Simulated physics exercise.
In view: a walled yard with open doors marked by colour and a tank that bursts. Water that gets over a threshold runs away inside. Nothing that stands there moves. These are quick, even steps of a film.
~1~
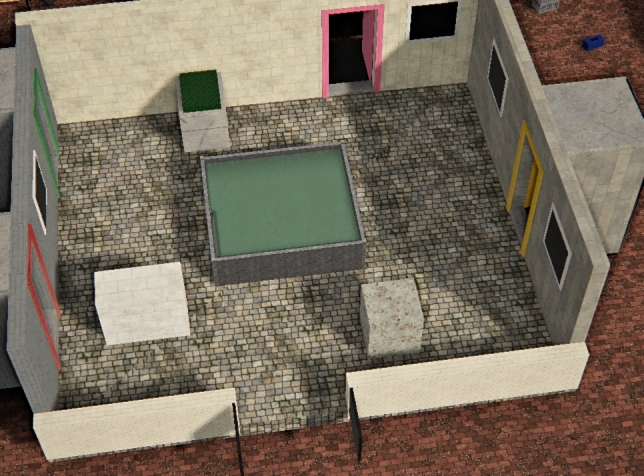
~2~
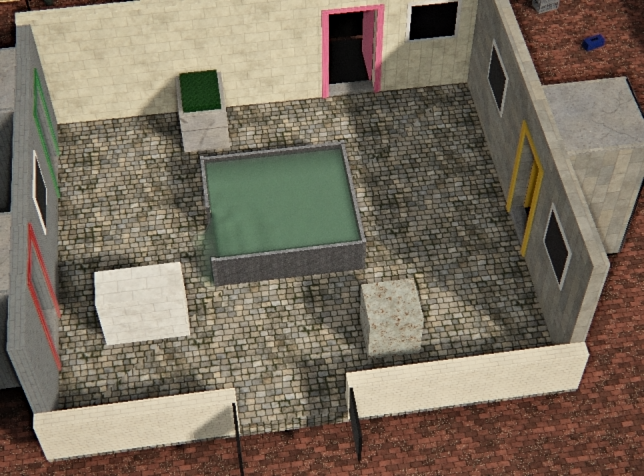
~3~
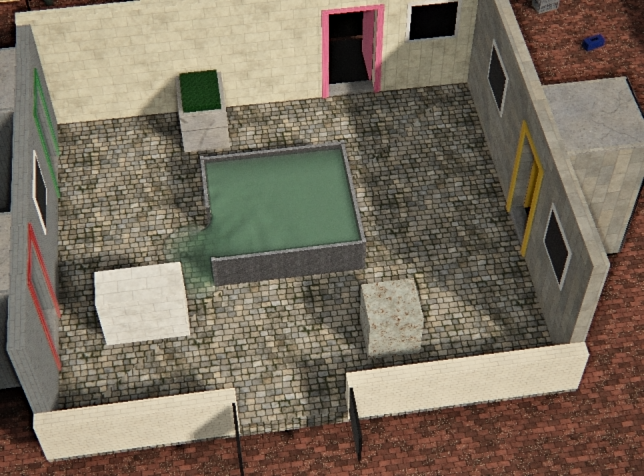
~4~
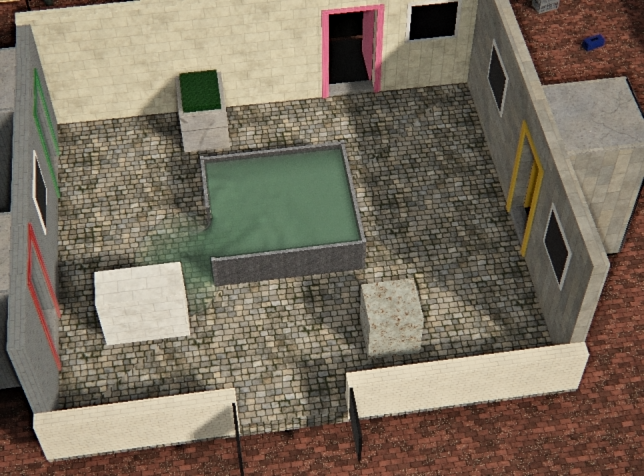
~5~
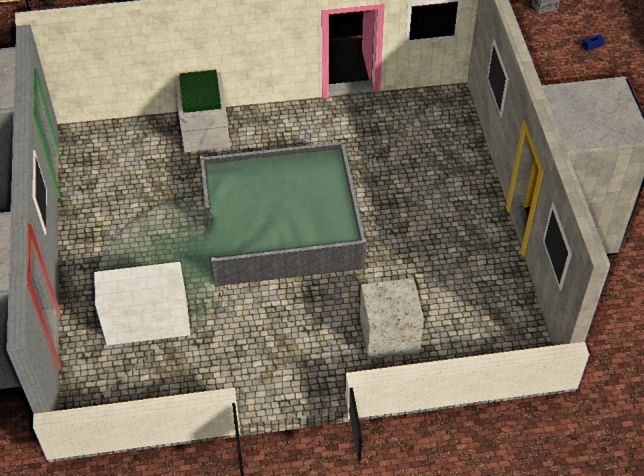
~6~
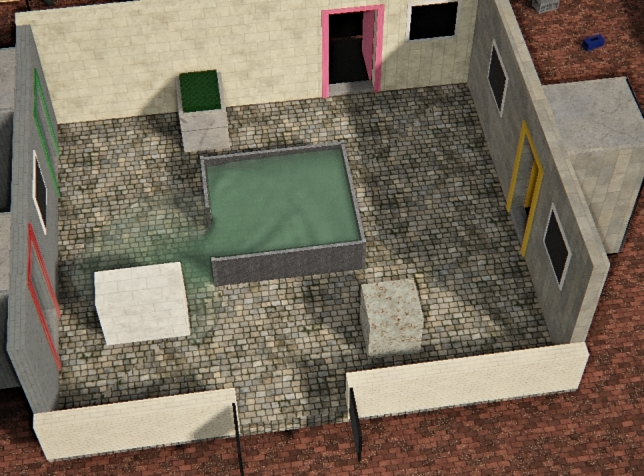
Walled cobbled courtyard seen from above, with green water pouring through a gap in a tank's left side and spreading leftward past a white block.
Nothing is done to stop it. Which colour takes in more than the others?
Most goes in at the green door.
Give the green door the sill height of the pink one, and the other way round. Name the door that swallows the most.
It is the green door.
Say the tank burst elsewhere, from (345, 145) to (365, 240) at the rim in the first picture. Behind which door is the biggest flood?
I say the yellow-painted one.
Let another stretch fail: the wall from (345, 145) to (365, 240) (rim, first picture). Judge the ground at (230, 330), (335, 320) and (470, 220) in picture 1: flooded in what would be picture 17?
In that order: No water, clear, flooded.
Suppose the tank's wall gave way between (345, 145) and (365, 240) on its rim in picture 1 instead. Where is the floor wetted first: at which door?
That is the one in yellow.
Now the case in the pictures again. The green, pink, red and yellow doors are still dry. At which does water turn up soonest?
First comes the door marked red.
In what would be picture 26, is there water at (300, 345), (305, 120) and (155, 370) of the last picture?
In that order: Free of water, free of water, wet.
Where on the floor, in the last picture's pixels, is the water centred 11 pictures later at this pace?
Around (223, 242).
A moment on, water covers 15 % of the floor; green door not reached, yellow door not reached, red door wet at the sill, nothing in, pink door not reached.
Next, water covers 25 % of the floor; green door a trickle in, yellow door not reached, red door wet at the sill, nothing in, pink door not reached.
Then, water covers 35 % of the floor; green door some in, yellow door not reached, red door wet at the sill, nothing in, pink door not reached.
Later, water covers 55 % of the floor; green door some in, yellow door not reached, red door wet at the sill, nothing in, pink door not reached.
In the end, water covers 80 % of the floor; green door a lot in, yellow door wet at the sill, nothing in, red door wet at the sill, nothing in, pink door wet at the sill, nothing in; the green door has let in the most.
